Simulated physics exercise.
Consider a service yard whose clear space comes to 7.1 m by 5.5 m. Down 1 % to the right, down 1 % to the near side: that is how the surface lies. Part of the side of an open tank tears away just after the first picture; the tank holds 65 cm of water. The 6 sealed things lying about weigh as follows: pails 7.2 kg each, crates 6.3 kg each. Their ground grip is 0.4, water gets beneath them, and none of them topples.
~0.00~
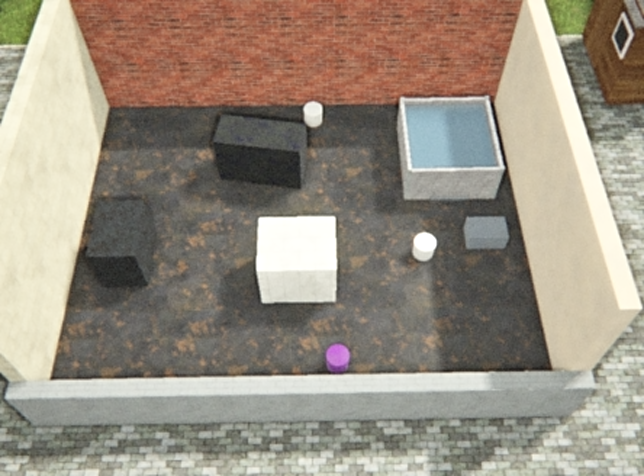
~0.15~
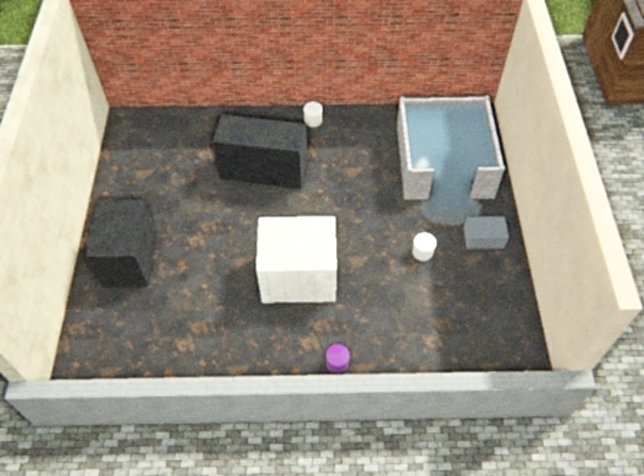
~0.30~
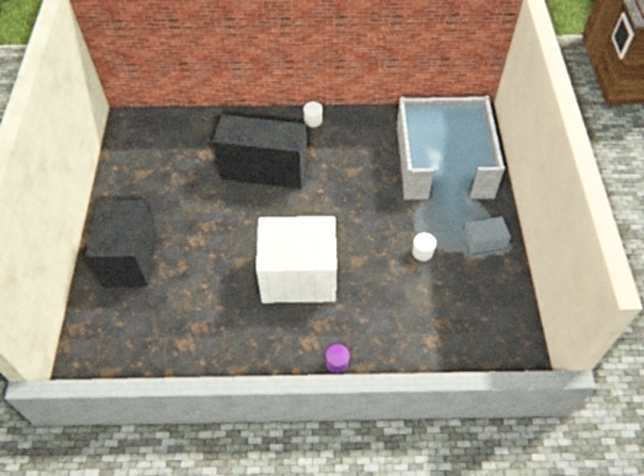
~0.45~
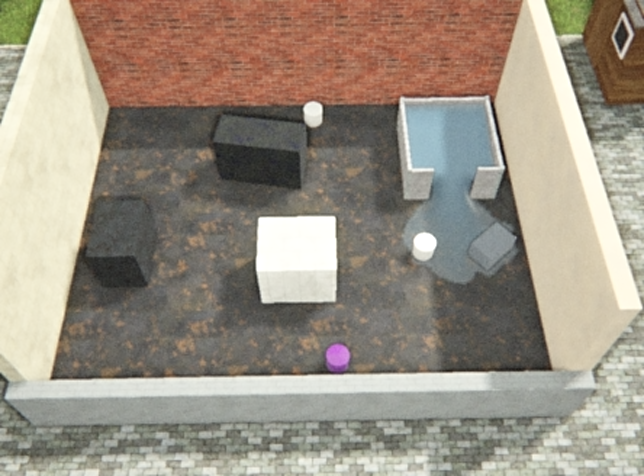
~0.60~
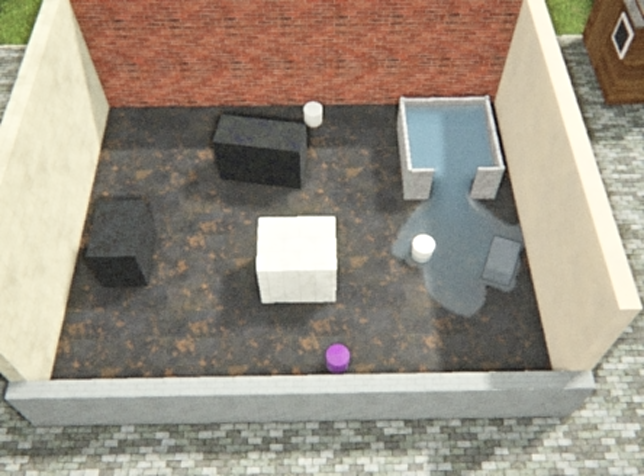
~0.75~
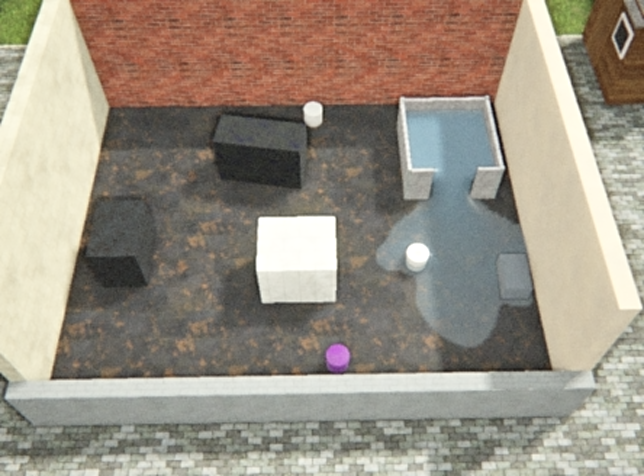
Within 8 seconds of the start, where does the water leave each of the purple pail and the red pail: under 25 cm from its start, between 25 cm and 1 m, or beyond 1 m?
Outcome: Purple pail: Is displaced far; red pail: Scarcely budges.
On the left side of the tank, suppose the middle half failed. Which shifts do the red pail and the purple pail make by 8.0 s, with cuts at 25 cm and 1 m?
In that case the red pail winds up well away while the purple pail does not really move.
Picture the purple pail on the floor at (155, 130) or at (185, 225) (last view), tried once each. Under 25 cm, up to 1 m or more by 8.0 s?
In that order: It barely shifts; it stays put.
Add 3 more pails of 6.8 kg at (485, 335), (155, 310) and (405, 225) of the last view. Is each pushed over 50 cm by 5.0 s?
Lab note - in order: Above threshold / below threshold / below threshold.
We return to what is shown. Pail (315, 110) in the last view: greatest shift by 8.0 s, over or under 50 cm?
Below the mark.
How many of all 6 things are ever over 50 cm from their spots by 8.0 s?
Count: 3.
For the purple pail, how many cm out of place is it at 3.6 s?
About 140 cm.
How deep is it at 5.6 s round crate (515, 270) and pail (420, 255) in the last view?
About 8 and 7 cm.
After 1.6 s the purple pail is near (338, 355), 0.0 m from its start, aground; the red pail is near (296, 134), 0.0 m from its start, aground; 1 afloat.
After 3.6 s the purple pail is near (235, 351), 1.4 m from its start, aground; the red pail is near (296, 134), 0.0 m from its start, aground; 2 afloat.
After 5.6 s the purple pail is near (182, 348), 2.2 m from its start, aground; the red pail is near (296, 134), 0.0 m from its start, aground; 1 afloat.
After 8.0 s the purple pail is near (171, 347), 2.3 m from its start, aground; the red pail is near (296, 134), 0.0 m from its start, aground; 1 afloat.
